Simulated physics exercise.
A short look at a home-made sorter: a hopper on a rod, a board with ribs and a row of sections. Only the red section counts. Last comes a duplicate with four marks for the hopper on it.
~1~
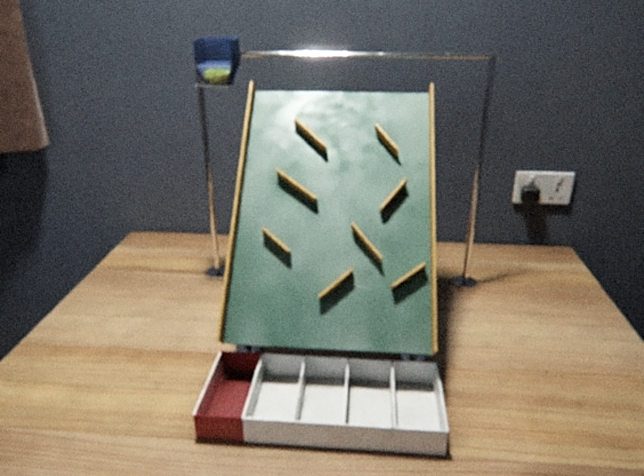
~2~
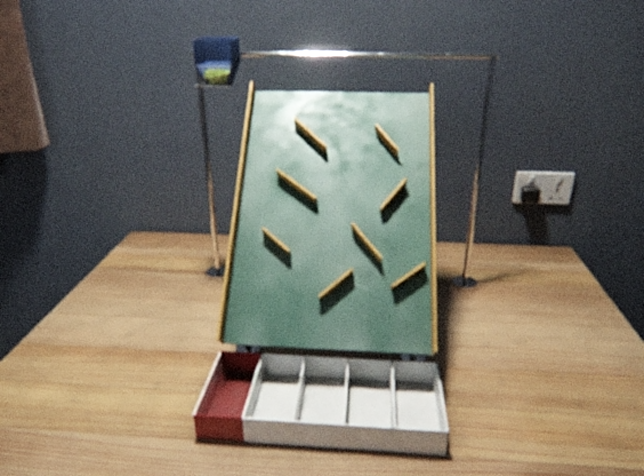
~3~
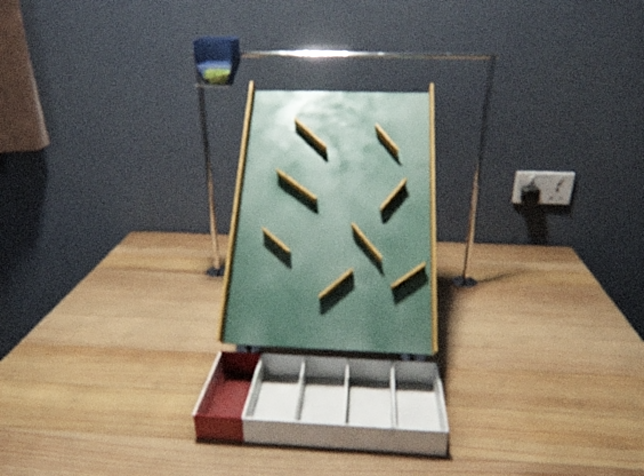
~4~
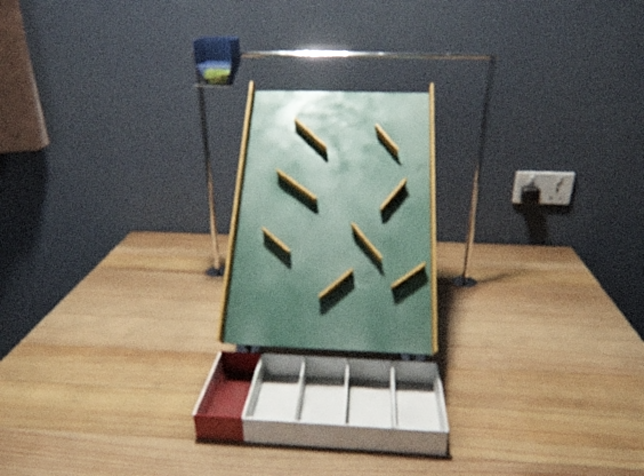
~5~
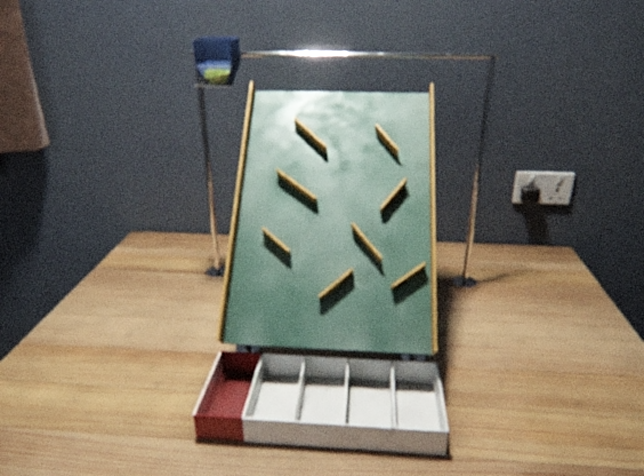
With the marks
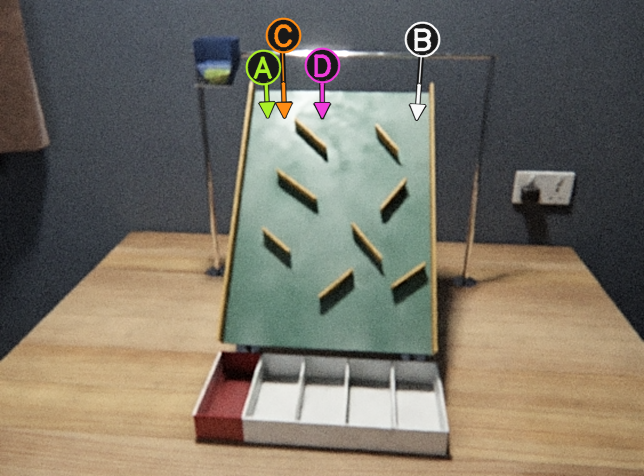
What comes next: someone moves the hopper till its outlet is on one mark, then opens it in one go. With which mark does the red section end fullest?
Mark A does it best.
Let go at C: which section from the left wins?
The first from the left.
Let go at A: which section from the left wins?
It is the first one.
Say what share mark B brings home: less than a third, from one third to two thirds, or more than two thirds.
Less than a third.
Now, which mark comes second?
It is C.
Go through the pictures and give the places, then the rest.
The first frame shows hopper (219, 74), dried peas, door shut.
The second frame shows ribs (294, 117) to (326, 146), (376, 124) to (398, 150), (277, 169) to (316, 198).
The third frame shows ribs (381, 208) to (406, 178), (262, 227) to (289, 251), (352, 223) to (381, 258).
The fourth frame shows ribs (319, 296) to (353, 269), (392, 286) to (426, 262).
The fifth frame shows red section (219, 426), number 1 of 5 from the left.
On the marked copy, mark A meets the board at (267, 111); mark B meets the board at (417, 114); mark C meets the board at (284, 112); mark D meets the board at (322, 112).
For mark A, roughly two thirds in the red section, roughly a quarter in other sections, just a few outside the box.
For mark B, not one piece in the red section, every piece in other sections.
For mark C, roughly half in the red section, roughly half in other sections, just a few outside the box.
For mark D, about a tenth in the red section, almost all in other sections.
